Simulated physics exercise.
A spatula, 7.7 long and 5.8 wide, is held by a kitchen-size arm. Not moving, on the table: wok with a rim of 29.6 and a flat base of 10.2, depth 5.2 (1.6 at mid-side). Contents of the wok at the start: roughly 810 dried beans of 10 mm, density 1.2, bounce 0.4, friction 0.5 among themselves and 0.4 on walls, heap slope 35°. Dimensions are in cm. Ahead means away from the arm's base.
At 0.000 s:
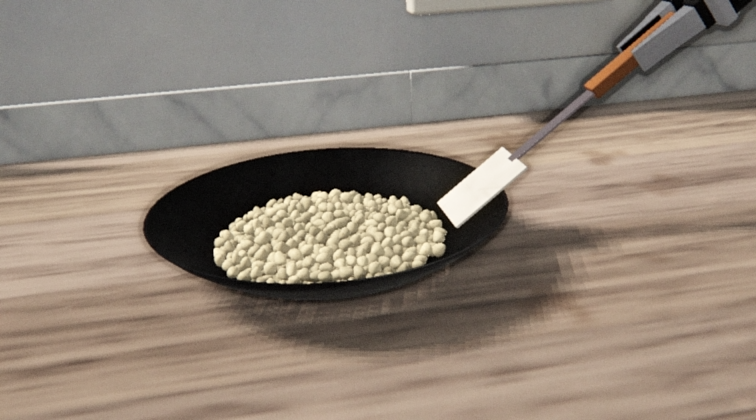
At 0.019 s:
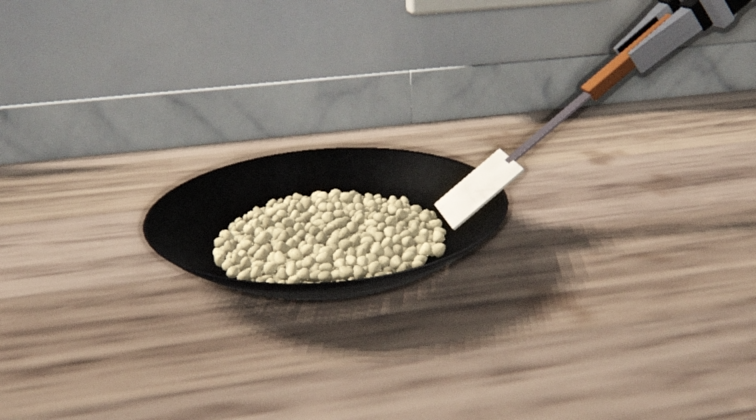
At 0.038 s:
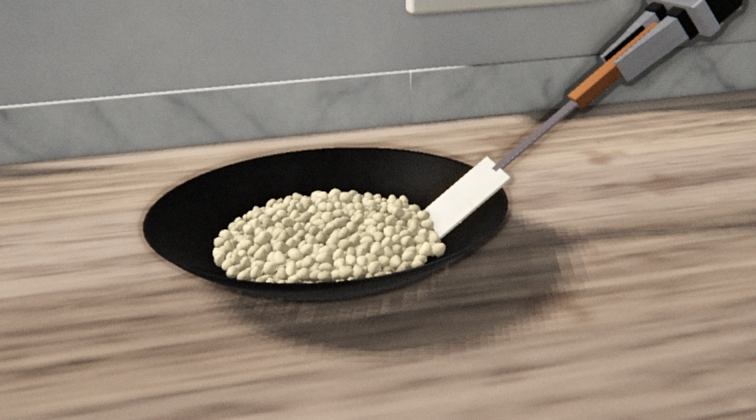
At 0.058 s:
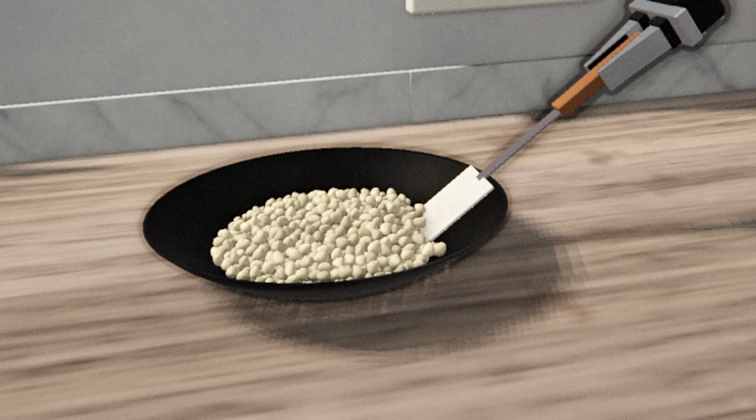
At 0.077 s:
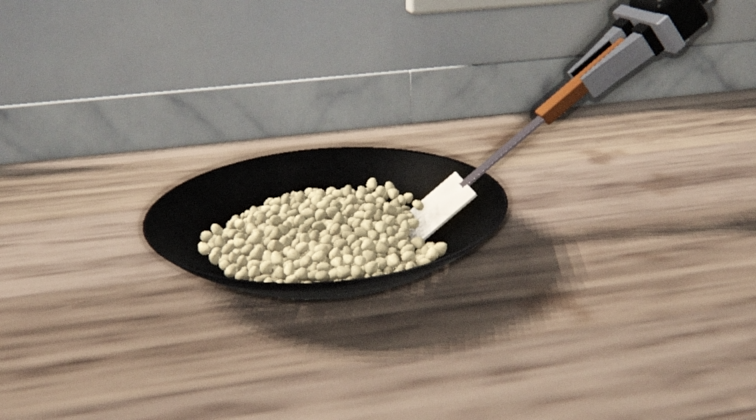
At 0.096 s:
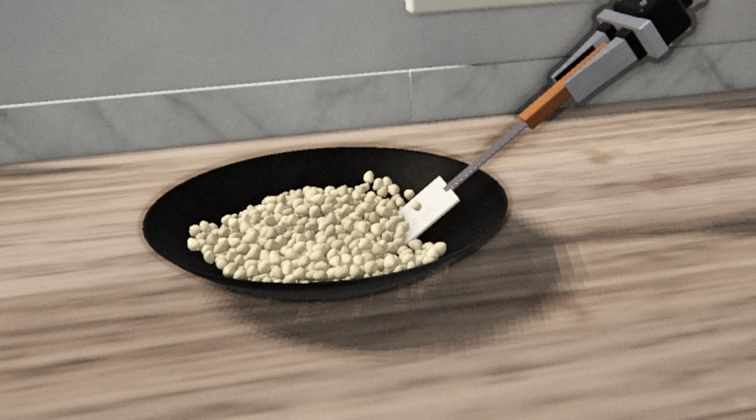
A robotic arm slides a white spatula down and left into pale beans, pushing them leftward in a black wok.
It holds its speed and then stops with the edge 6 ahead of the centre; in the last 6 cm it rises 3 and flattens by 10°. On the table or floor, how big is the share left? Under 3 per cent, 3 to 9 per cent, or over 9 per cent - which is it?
It is under 3 per cent.
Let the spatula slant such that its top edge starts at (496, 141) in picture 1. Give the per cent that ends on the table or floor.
Spill: Approx. 0 per cent.
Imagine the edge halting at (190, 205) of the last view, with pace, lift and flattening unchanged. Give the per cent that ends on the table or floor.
Something near 25 in a hundred.
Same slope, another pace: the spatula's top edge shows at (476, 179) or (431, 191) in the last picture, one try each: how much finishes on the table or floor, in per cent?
Estimates: Near 0 %, near 5 %.
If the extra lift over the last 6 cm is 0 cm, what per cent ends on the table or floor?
0 per cent.
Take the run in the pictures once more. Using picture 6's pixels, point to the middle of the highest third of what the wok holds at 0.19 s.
I'd put it close to (263, 225).
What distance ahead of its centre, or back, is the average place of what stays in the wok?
I'd put it at roughly 4.5 cm toward the front.
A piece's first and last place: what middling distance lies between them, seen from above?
It comes out at about 4 cm.
After 0.14 s, sloping 37°, highest piece 5 above the table; 811 in the wok.
After 0.19 s, sloping 33°, highest piece 6 above the table; 811 in the wok.
After 0.41 s, sloping 27°, highest piece 7 above the table; 810 in the wok, 1 on the blade or in flight.
After 1.46 s, sloping 27°, highest piece 7 above the table; 810 in the wok, 1 on the table or floor.
At rest, 810 in the wok, 1 on the table or floor. That is 0 % on the table or floor.
